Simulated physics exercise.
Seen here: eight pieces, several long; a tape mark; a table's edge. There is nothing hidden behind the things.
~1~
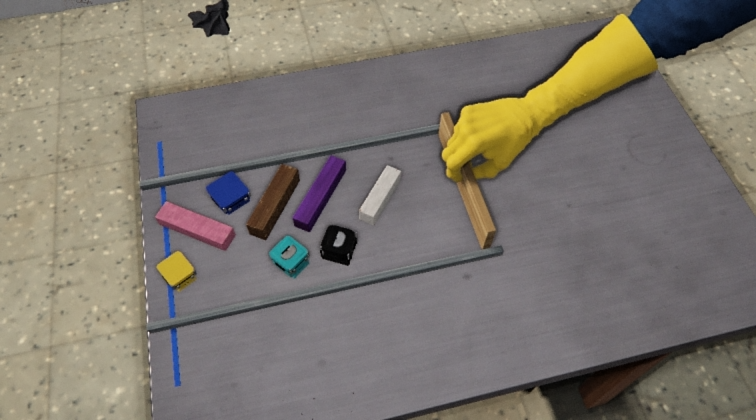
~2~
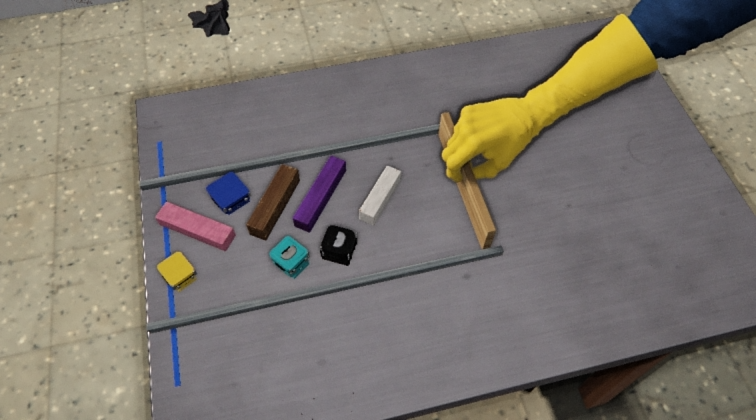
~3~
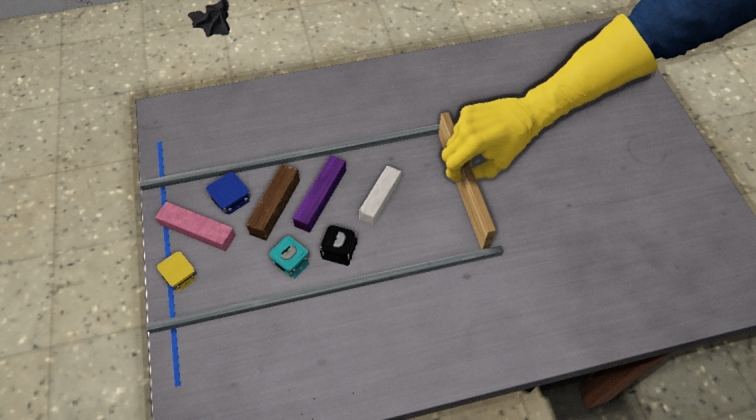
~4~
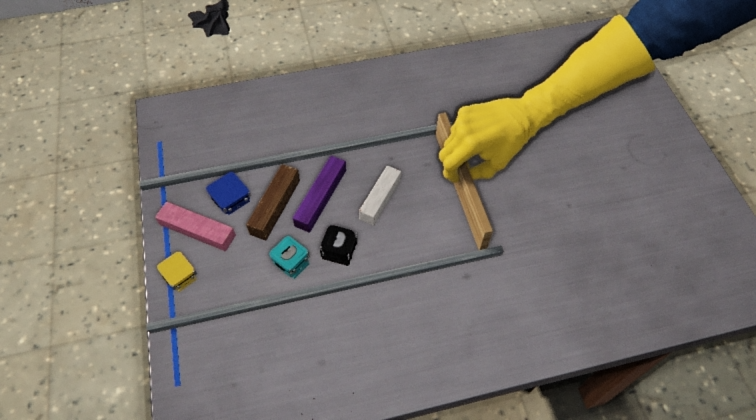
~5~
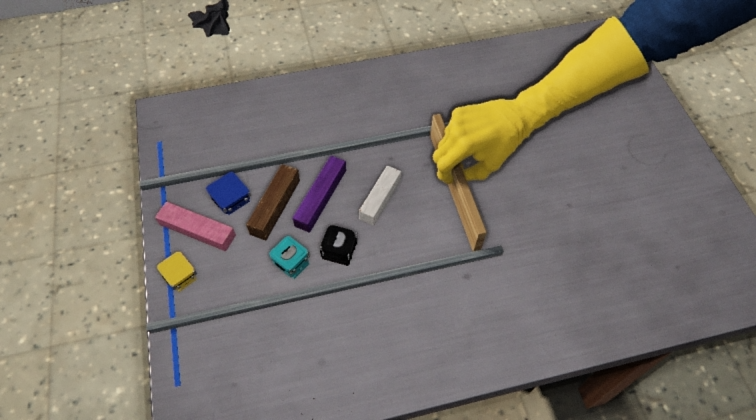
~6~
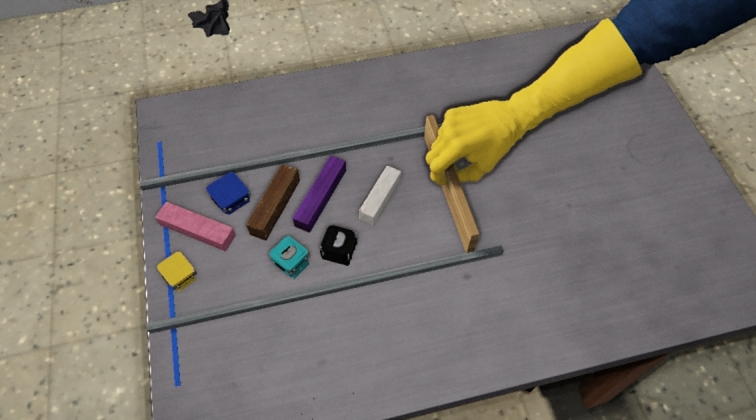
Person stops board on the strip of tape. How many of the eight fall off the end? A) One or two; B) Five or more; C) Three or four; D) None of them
(B) Five or more.
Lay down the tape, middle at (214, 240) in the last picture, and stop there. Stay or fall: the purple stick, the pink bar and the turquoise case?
Purple stick - stays in place, pink bar - goes down, turquoise case - stays in place.
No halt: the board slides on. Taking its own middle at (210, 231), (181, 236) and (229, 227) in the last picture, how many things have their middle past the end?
It comes out as 3, then 5, then 0.
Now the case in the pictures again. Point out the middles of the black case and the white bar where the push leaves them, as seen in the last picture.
In the last picture, roughly (152, 293) and (157, 245).
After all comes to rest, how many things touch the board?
In contact: 2.
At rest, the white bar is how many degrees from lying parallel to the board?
It sits some 0° out of line.
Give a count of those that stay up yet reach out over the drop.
The overhang total is 1.
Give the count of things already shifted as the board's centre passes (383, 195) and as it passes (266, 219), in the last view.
That makes 1 at the first spot and 7 at the second.
Soon after, none off yet; yellow case at rest near (178, 272); pink bar at rest near (196, 226); blue case at rest near (229, 194).
At rest, the number that fall off is five or more; fallen, purple stick, turquoise case, brown bar, blue case, pink bar and yellow case.
